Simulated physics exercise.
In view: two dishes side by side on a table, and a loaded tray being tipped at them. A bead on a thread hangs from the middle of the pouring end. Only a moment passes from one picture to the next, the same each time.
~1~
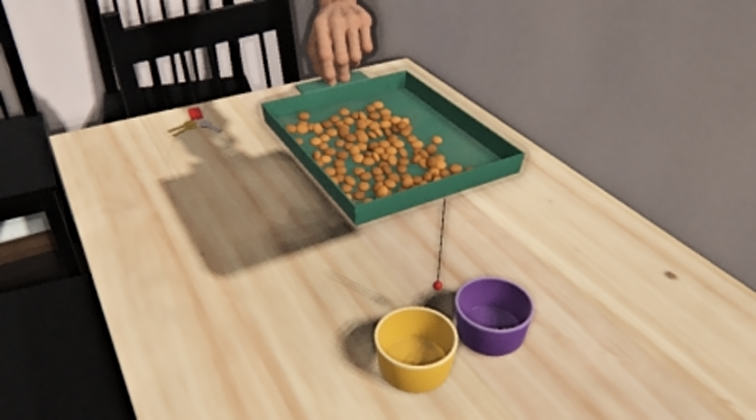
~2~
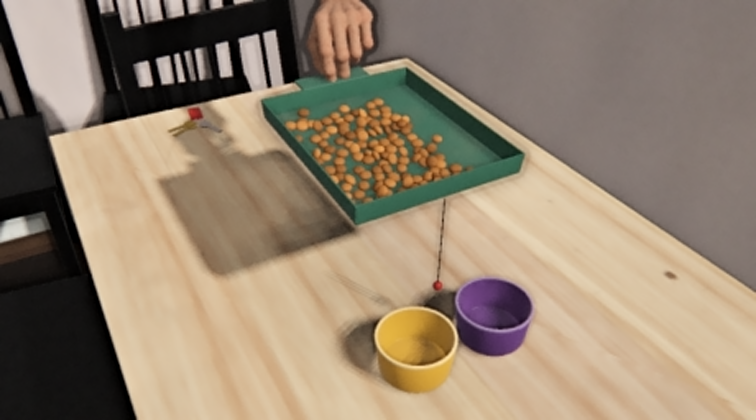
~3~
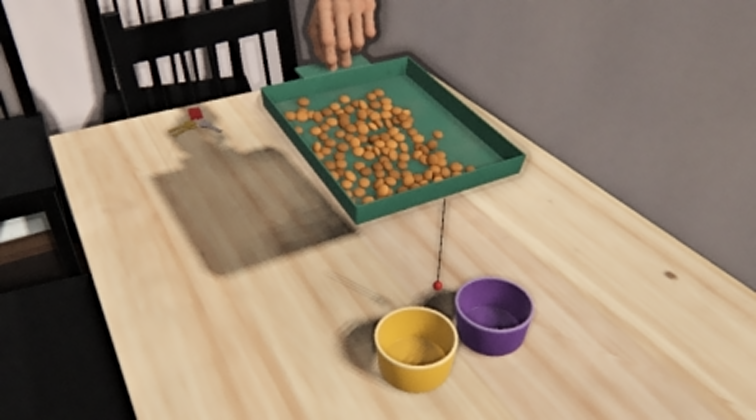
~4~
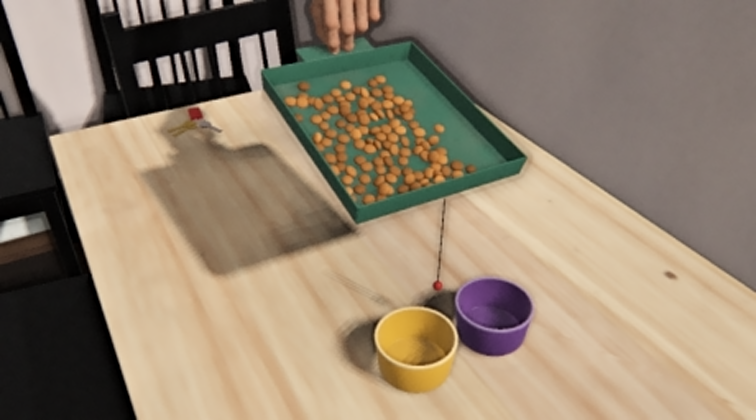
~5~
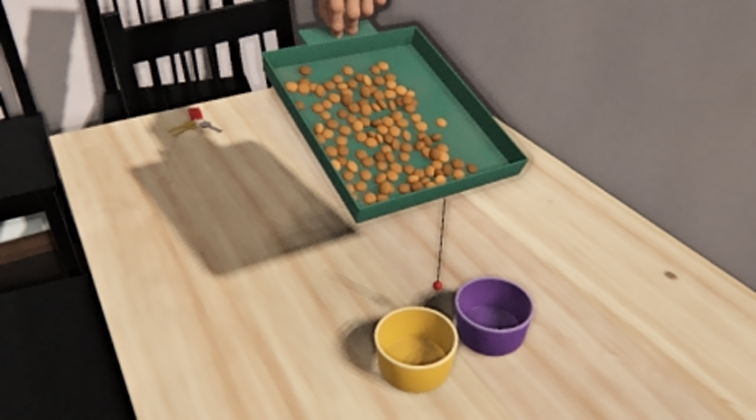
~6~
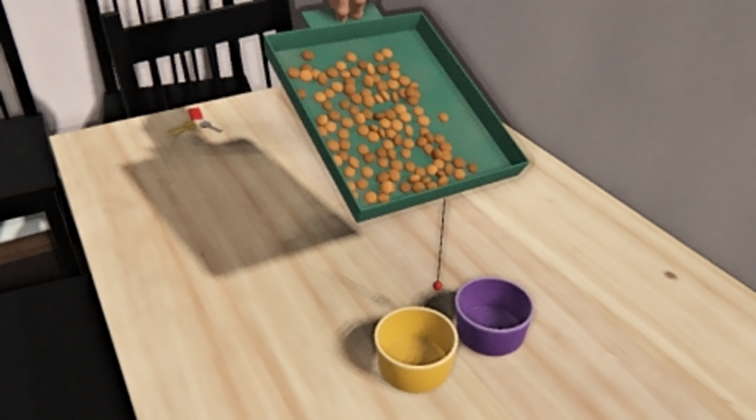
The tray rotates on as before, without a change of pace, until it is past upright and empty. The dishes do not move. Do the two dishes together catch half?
Together they catch over half.
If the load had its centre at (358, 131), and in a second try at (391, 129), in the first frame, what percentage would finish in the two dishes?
The first gives 60 %, the second 60 %.
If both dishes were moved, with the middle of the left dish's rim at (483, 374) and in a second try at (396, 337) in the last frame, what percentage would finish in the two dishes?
Near 10 % and 50 %.
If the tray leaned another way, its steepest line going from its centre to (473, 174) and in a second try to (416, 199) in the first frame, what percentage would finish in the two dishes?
Roughly 40 per cent, and 60 per cent.
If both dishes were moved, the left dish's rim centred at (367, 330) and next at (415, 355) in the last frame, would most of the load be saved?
In turn: Not half; more than half.
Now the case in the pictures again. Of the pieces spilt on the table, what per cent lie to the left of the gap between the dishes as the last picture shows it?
Roughly 20 in a hundred.
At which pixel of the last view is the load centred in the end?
At about (486, 342).
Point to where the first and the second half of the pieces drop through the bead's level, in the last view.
The first part at (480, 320); the rest at (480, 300).
Soon, tray tipped steeply; all on the tray.
A while on, tray tipped past a quarter turn; about a third on the tray; a small part in the left dish; about a quarter in the right dish; about a quarter outside both; about a quarter in the air.
Towards the end, tray tipped past a quarter turn; about a quarter in the left dish; about half in the right dish; about a third outside both.
Finally, tray tipped past a quarter turn; about a quarter in the left dish; about half in the right dish; about a third outside both.
